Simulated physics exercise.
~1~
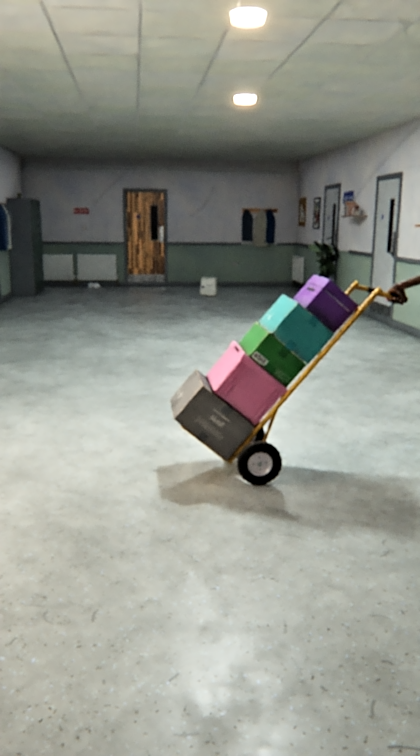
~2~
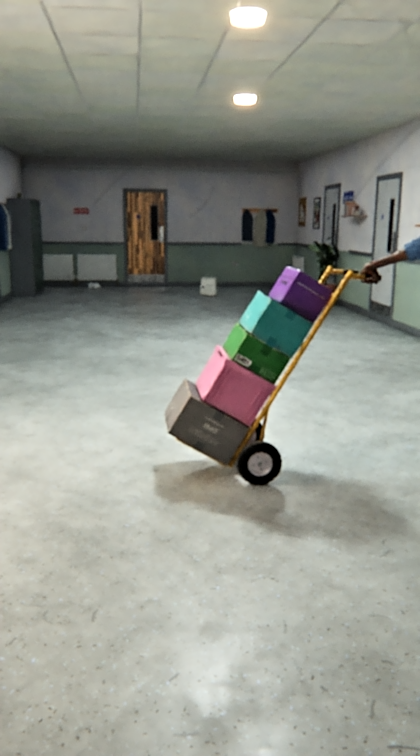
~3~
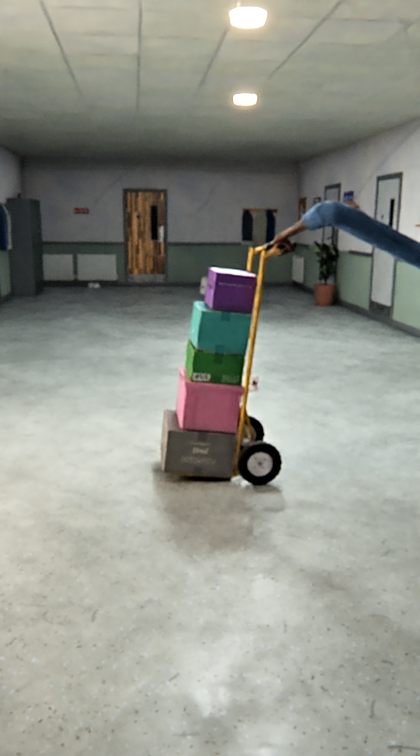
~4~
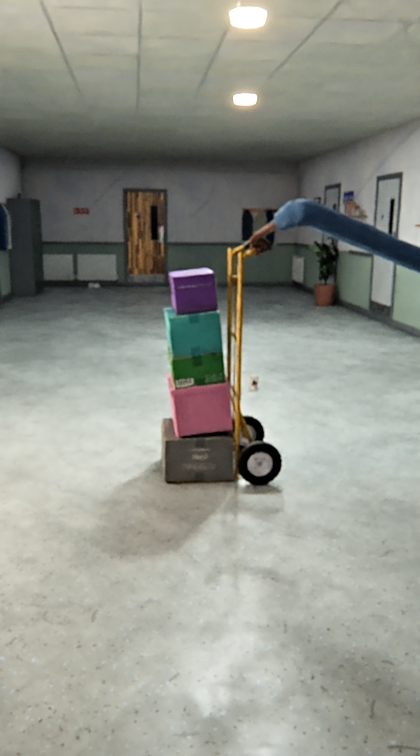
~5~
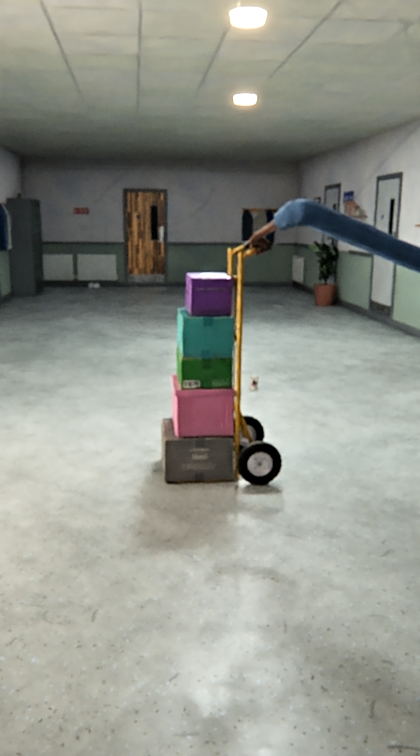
A hand tips a loaded sack truck upright, and the stacked boxes wobble but stay on.
